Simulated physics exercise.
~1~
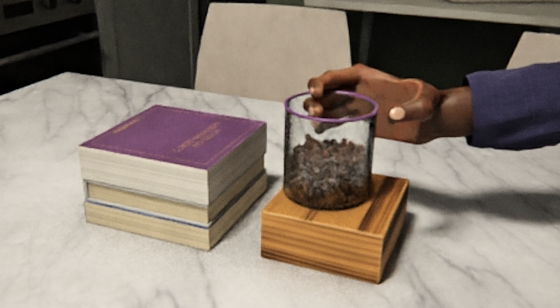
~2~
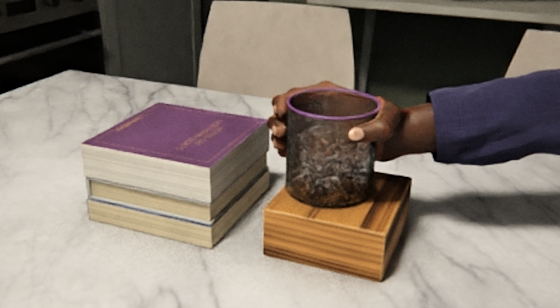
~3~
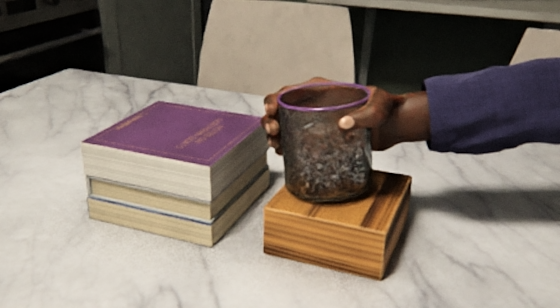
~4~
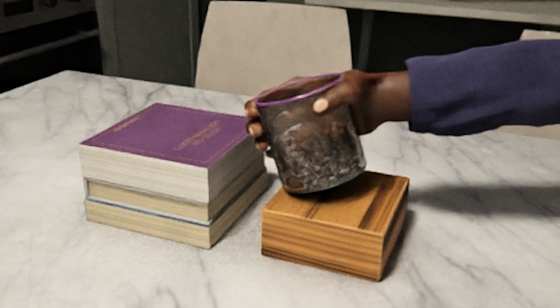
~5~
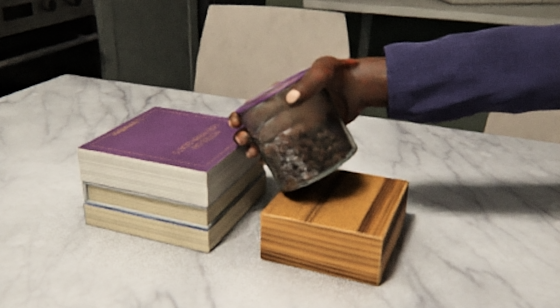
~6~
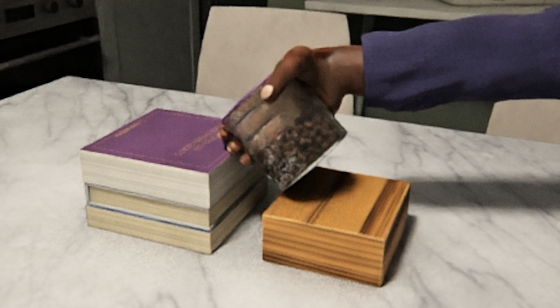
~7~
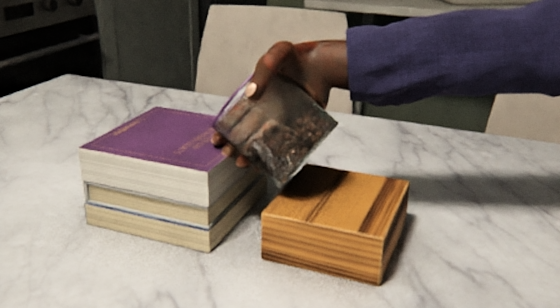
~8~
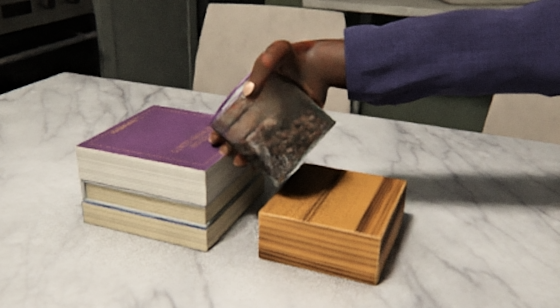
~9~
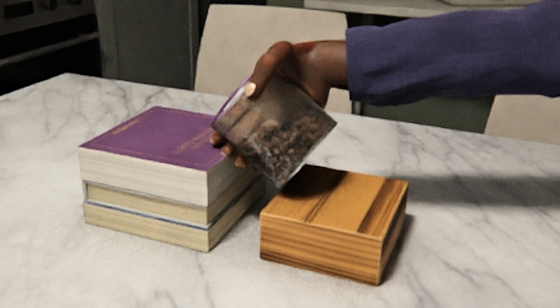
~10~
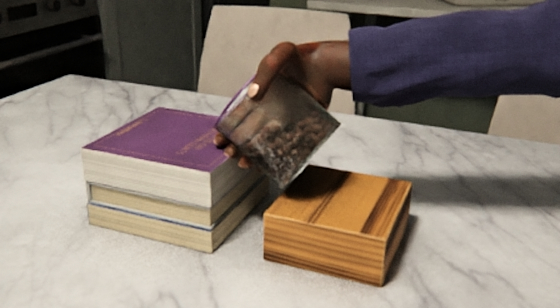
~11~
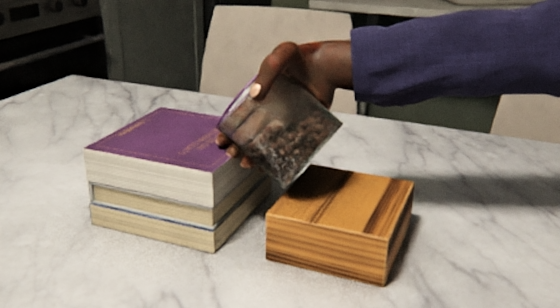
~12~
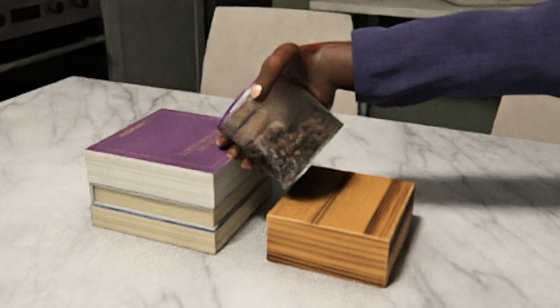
We see a hand grip a clear glass of small dark pieces on a wooden block, lift it slightly and tip it left until it leans against a stack of books with a purple cover, where it stays tilted, still held, with the pieces inside.
